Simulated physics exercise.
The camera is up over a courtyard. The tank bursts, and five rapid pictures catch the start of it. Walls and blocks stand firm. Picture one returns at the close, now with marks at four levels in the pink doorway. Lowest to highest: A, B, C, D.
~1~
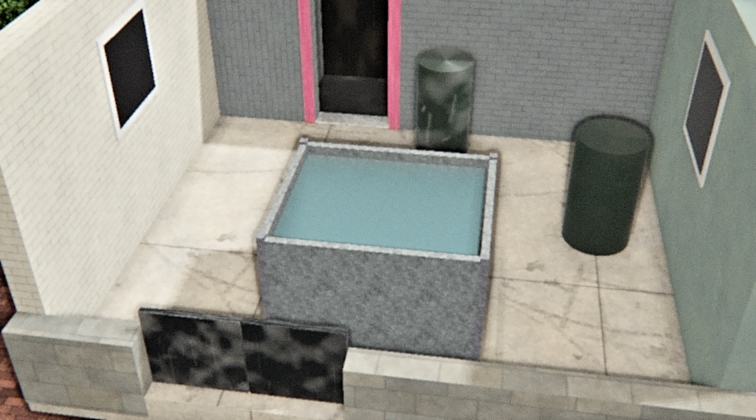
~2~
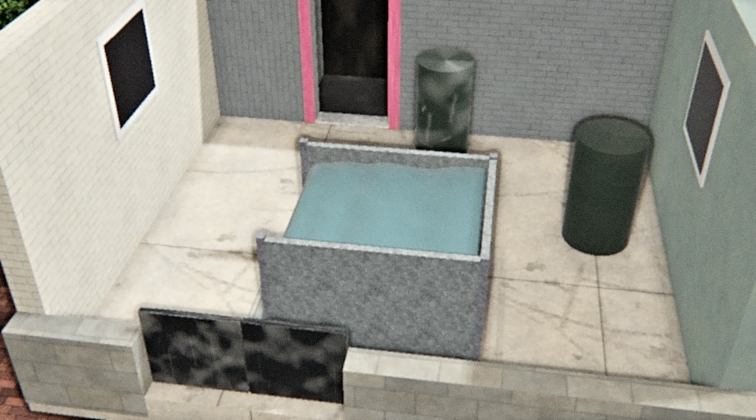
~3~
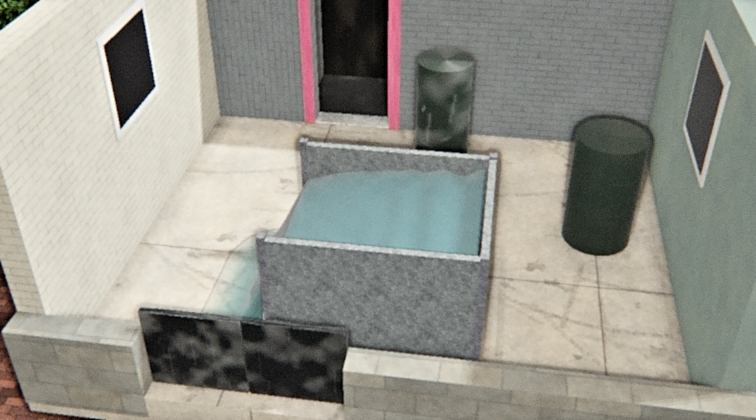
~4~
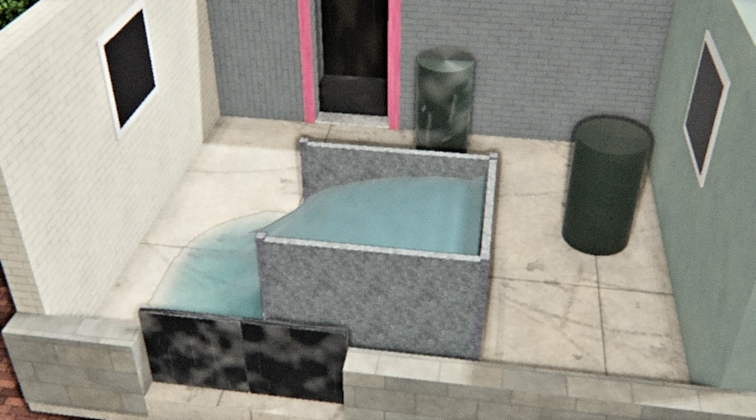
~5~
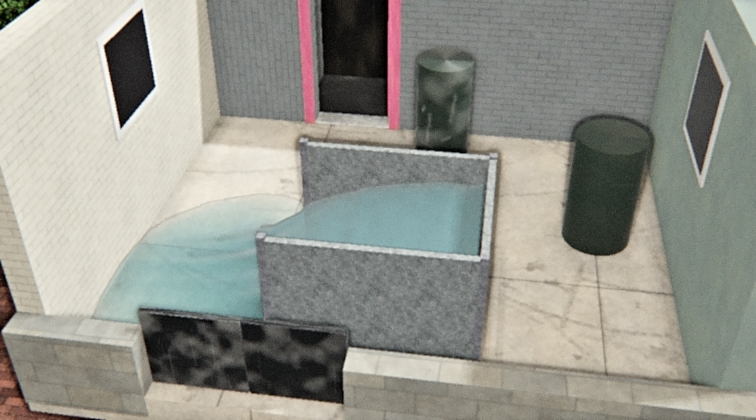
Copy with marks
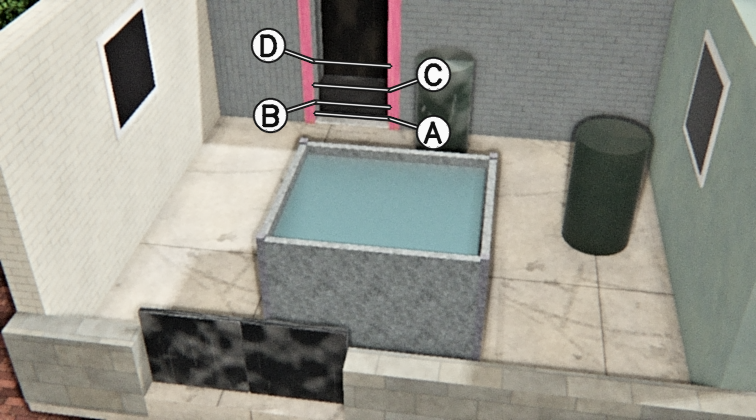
We see a walled courtyard with a square stone tank of water, a pink-framed doorway and two dark green cylinders; the tank's left side opens, and water pours out and spreads leftward across the paving behind a dark gate.
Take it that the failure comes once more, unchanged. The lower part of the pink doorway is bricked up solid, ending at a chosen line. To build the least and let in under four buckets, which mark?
Go for B.
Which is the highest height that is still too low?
Height A.
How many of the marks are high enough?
Three of the four.
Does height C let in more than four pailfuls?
No.
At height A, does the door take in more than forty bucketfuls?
No, it does not.
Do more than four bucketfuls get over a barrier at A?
Yes, that goes wrong.
On the marked copy, A at (352, 116); B at (352, 104); C at (351, 87); D at (351, 63); from the bottom up A, B, C, D.
With A, about 12 bucketfuls get in.
With B, a bucket or two gets in.
With C, nothing gets over.
With D, nothing gets over.
